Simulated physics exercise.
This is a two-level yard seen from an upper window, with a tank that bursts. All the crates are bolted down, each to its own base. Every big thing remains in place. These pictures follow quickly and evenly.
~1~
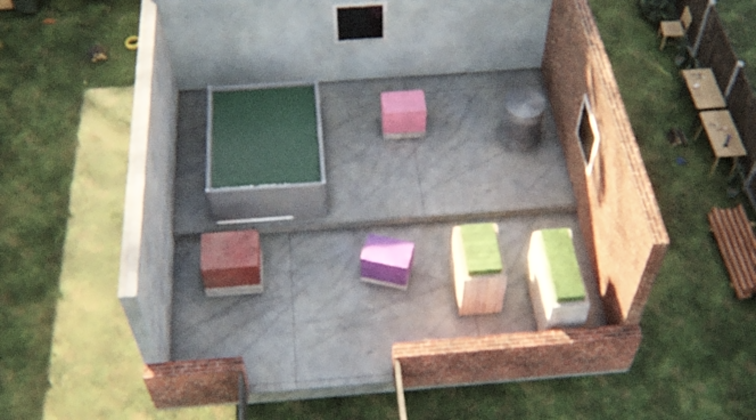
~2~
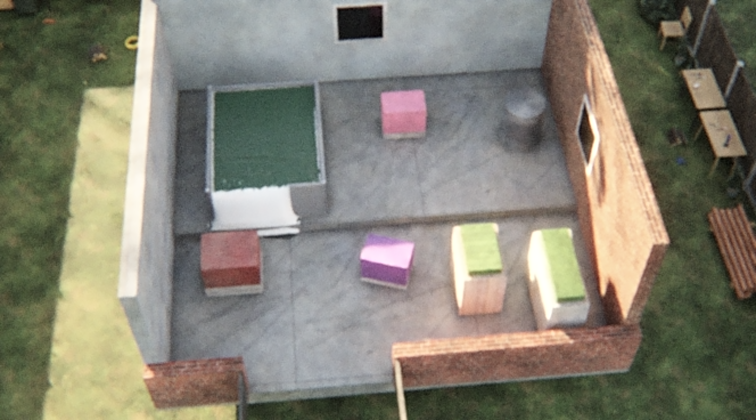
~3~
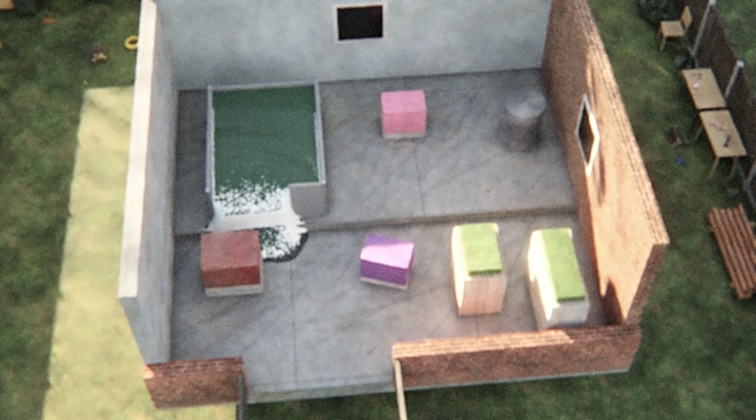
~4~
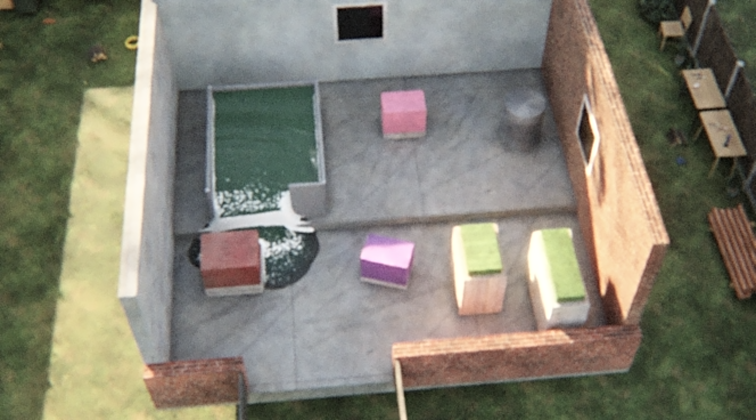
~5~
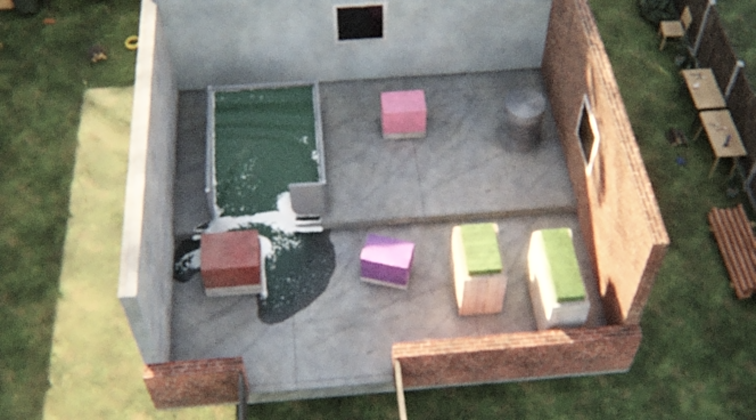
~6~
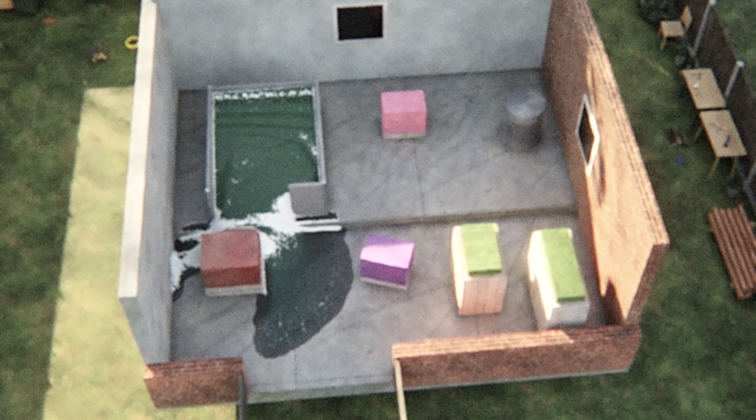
At the start, a tank of green water stands whole and still on the upper level of a walled yard, among coloured blocks. Water then bursts from its front in a white rush, drops to the lower level, and spreads around the red block and toward the front wall in a dark pool.
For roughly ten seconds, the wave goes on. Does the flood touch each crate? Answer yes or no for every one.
Red crate: Yes; pink crate: No; purple crate: Yes.
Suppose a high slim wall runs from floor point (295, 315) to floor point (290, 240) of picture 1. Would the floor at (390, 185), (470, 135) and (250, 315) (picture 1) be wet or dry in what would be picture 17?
As listed: Clear, dry, wet.
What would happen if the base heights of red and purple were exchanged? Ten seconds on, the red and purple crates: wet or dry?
I reckon the red crate is inundated but the purple crate is inundated.
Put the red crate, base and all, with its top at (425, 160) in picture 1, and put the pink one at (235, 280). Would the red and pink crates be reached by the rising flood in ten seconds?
Outcome - red crate is not reached, pink crate is flooded.
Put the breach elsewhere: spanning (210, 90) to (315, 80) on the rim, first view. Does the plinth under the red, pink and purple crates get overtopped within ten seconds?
Going crate by crate, the red one stays out of reach, then the pink one is caught, then the purple one is caught.
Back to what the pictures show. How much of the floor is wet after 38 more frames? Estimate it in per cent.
Close to 70 %.
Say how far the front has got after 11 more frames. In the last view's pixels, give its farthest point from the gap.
(530, 356).
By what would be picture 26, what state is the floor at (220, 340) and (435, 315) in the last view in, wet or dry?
The first place is inundated and the second is inundated.
A moment on, water covers 25 % of the floor; the red crate water round its plinth, the pink crate not reached, the purple crate water round its plinth.
Next, water covers 40 % of the floor; the red crate water round its plinth, the pink crate not reached, the purple crate water round its plinth.
Then, water covers 55 % of the floor; the red crate water round its plinth, the pink crate not reached, the purple crate water round its plinth.
Later, water covers 70 % of the floor; the red crate water round its plinth, the pink crate water round its plinth, the purple crate water round its plinth.
In the end, water covers 75 % of the floor; the red crate was topped, the pink crate stayed above the water, the purple crate was topped.
